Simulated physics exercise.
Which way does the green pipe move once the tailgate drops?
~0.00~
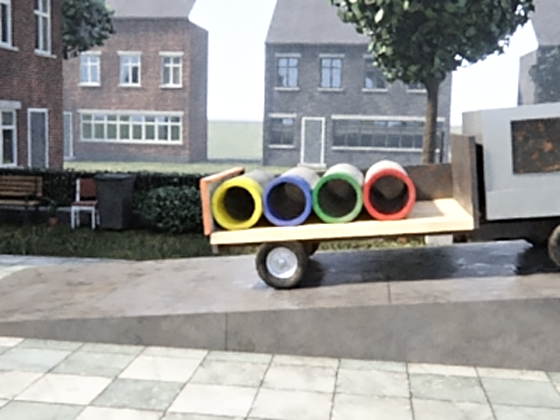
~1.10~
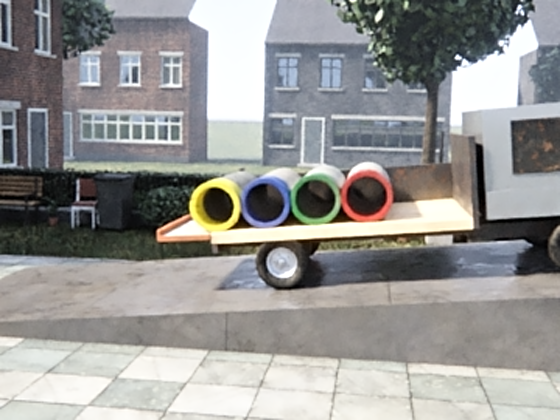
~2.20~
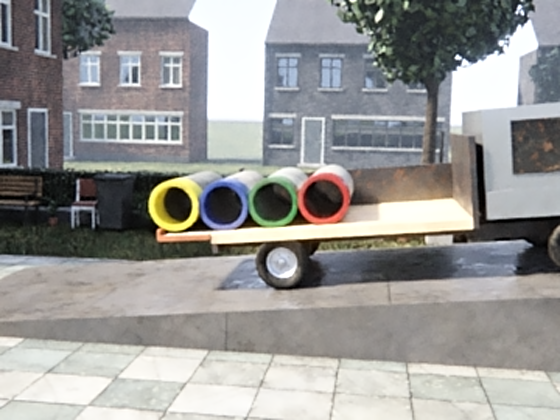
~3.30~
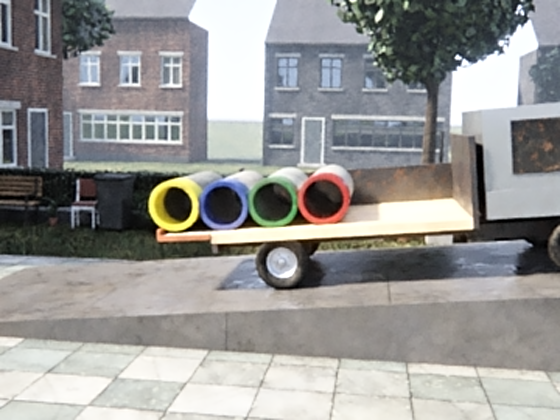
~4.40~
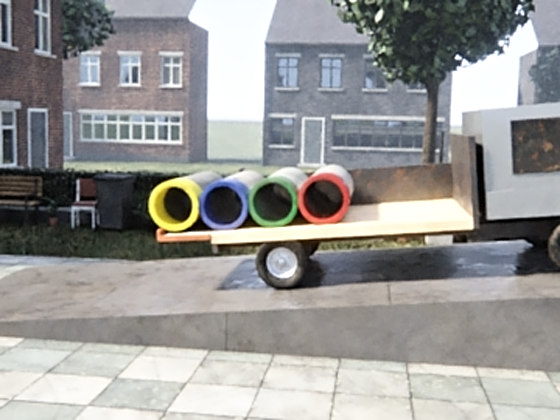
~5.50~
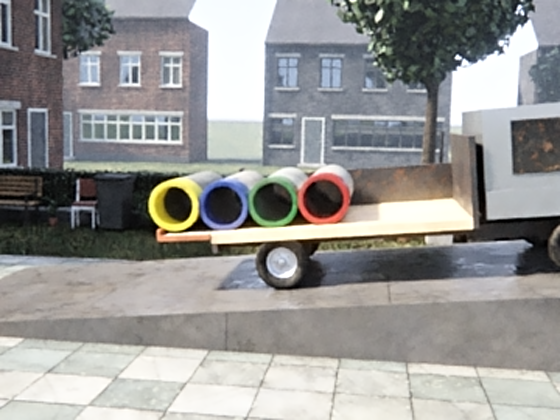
The green pipe rolls to the left along the bed before it comes to rest.
